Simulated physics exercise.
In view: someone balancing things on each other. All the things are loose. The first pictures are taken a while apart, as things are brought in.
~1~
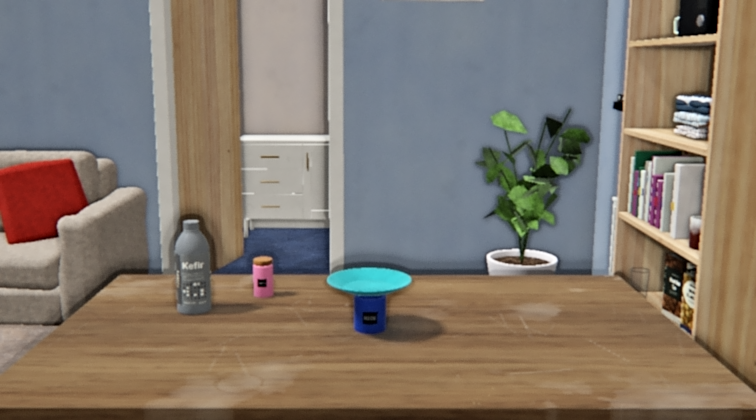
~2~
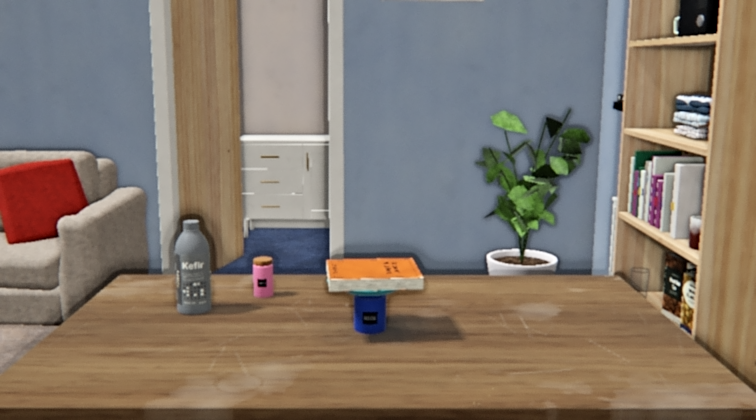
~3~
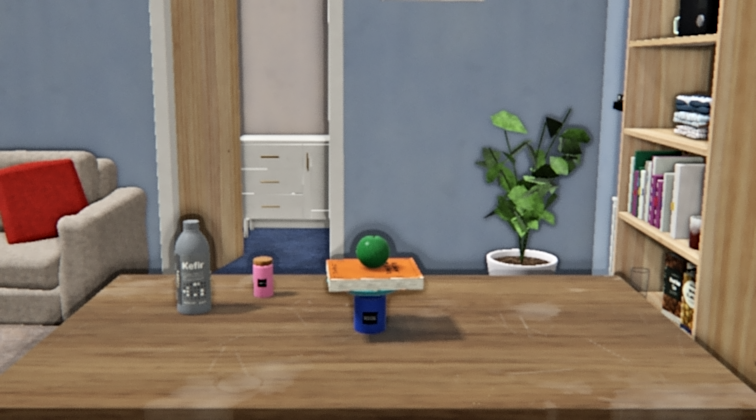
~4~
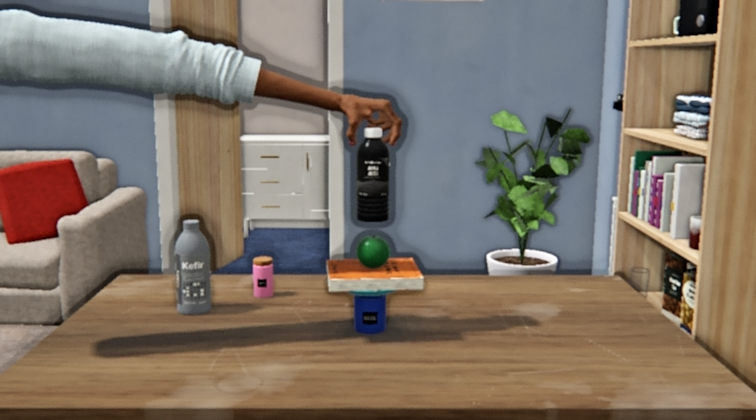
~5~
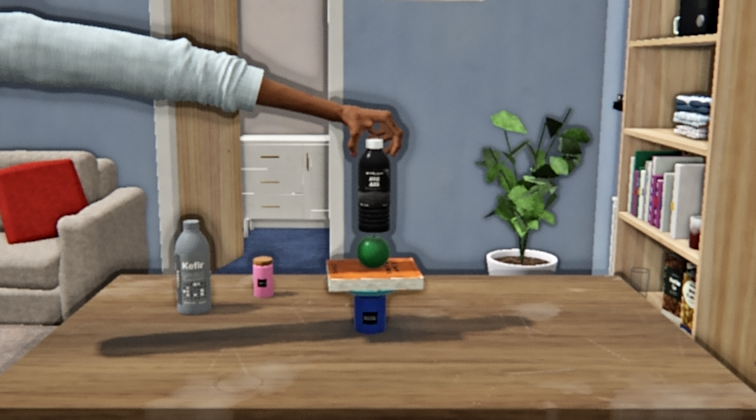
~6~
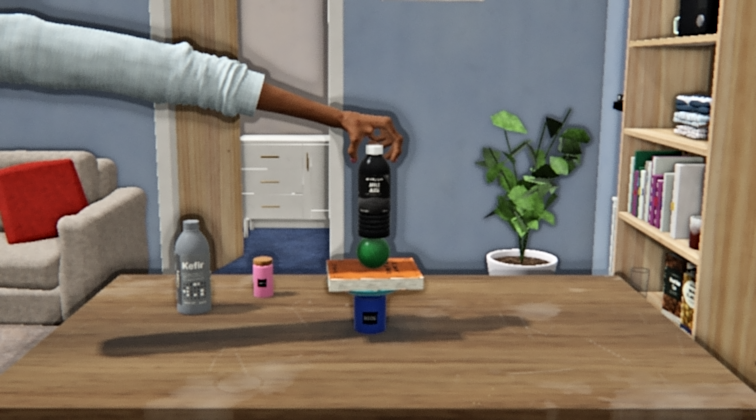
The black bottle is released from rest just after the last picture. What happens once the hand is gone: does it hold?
Here the pile comes apart.
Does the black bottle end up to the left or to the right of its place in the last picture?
To the right.
Then, 0.70 s after the last picture, black bottle now fallen.
Then, 0.90 s after the last picture, orange book tipped 5° from how it was; turquoise plate tipped 5° from how it was.
Then, 1.00 s after the last picture, things are still on the move.
Then, 1.30 s after the last picture, as before.
At rest, fallen, black bottle; the other 6 in place. Seen from the same camera at the end, black bottle near (540, 315). The pile gives way.
